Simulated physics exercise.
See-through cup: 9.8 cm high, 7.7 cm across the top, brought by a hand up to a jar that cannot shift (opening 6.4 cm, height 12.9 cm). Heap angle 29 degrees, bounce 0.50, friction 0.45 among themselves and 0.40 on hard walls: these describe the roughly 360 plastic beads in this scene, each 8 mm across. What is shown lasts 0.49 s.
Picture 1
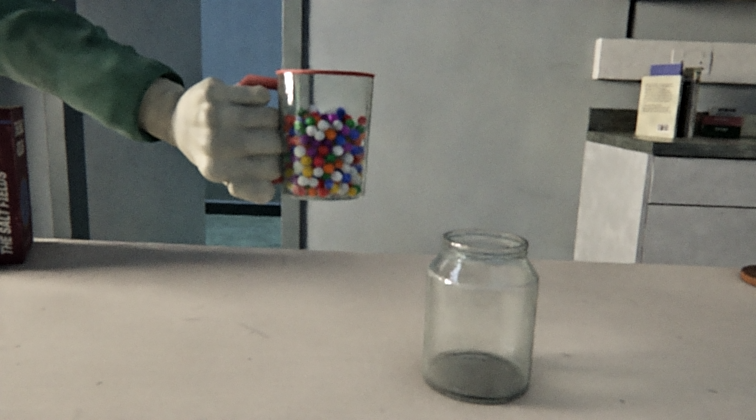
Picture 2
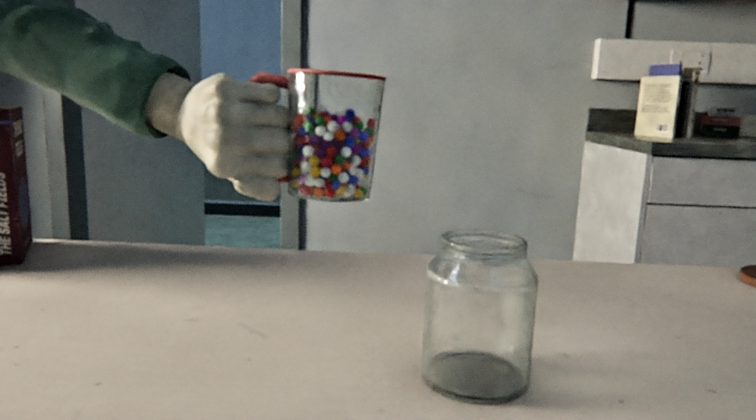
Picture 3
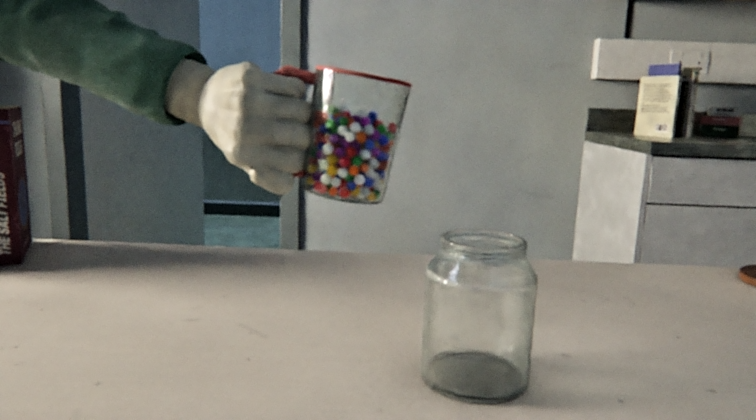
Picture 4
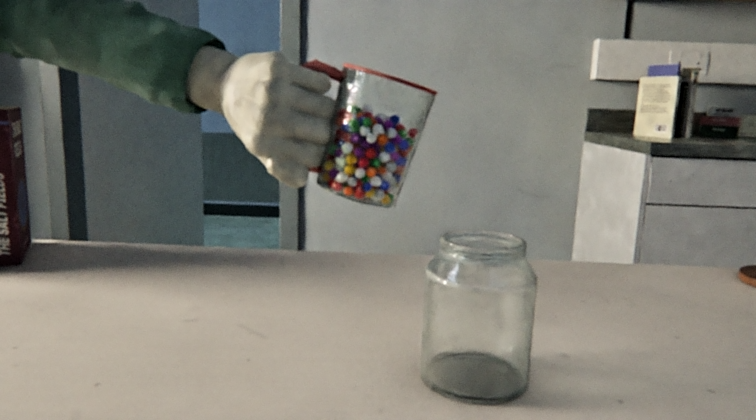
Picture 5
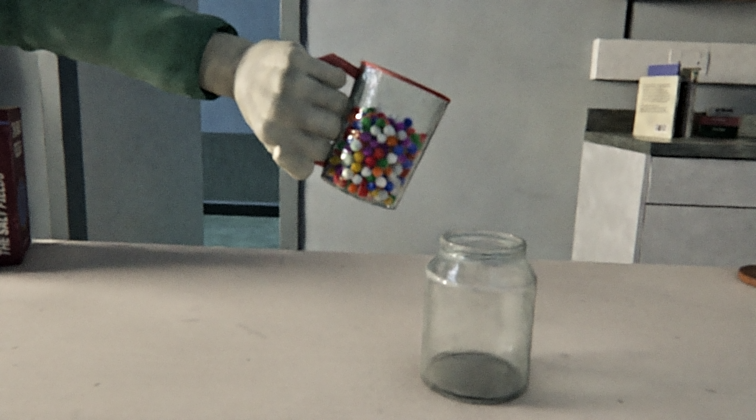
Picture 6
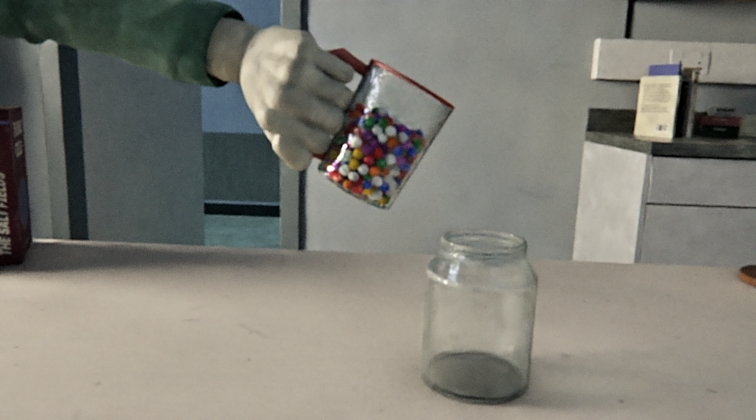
At the start, a hand holds a clear, red-rimmed cup of colourful beads upright, above and to the left of an empty glass jar on a table. The hand moves the cup a short way right while tilting it clockwise, then keeps tilting it nearly in place, the beads still inside.
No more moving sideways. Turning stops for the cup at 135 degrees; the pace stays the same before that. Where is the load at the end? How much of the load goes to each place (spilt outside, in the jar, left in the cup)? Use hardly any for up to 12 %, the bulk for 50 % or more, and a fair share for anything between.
Shares: Spilt the bulk, jar a fair share, still above hardly any.
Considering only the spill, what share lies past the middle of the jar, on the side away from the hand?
Some 10 per cent.
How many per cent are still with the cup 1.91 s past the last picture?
Estimate: Around 0 % of the load.
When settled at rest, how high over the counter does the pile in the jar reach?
I'd estimate around 3.0 centimetres.
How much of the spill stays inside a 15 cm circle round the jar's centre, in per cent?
It works out near 50 in a hundred.
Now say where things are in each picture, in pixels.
In the first picture, cup at (325, 135), tilt 0 degrees, lip at (373, 76), moved 0.0 cm; middle of the pieces at (326, 149); jar at (480, 310).
In the second picture, cup at (333, 135), tilt 3 degrees, lip at (384, 79), moved 0.8 cm; middle of the pieces at (334, 149).
In the third picture, cup at (353, 136), tilt 9 degrees, lip at (410, 86), moved 2.5 cm; middle of the pieces at (352, 150).
In the fourth picture, cup at (373, 137), tilt 15 degrees, lip at (435, 94), moved 4.2 cm; middle of the pieces at (371, 151).
In the fifth picture, cup at (382, 138), tilt 21 degrees, lip at (449, 101), moved 4.9 cm; middle of the pieces at (378, 151).
In the sixth picture, cup at (383, 137), tilt 28 degrees, lip at (453, 108), moved 4.9 cm; middle of the pieces at (378, 150); jar at (479, 310).
Then, 0.79 s after the last picture, tilt 78 degrees; the cup holds 100 %, the jar 0 %.
Then, 1.31 s after the last picture, tilt 111 degrees; the cup holds 70 %, the jar 10 %.
Then, 1.91 s after the last picture, tilt 135 degrees; the cup holds 0 %, the jar 40 %.
In the end, spilt 60 %, jar 40 %, still above 0 %.
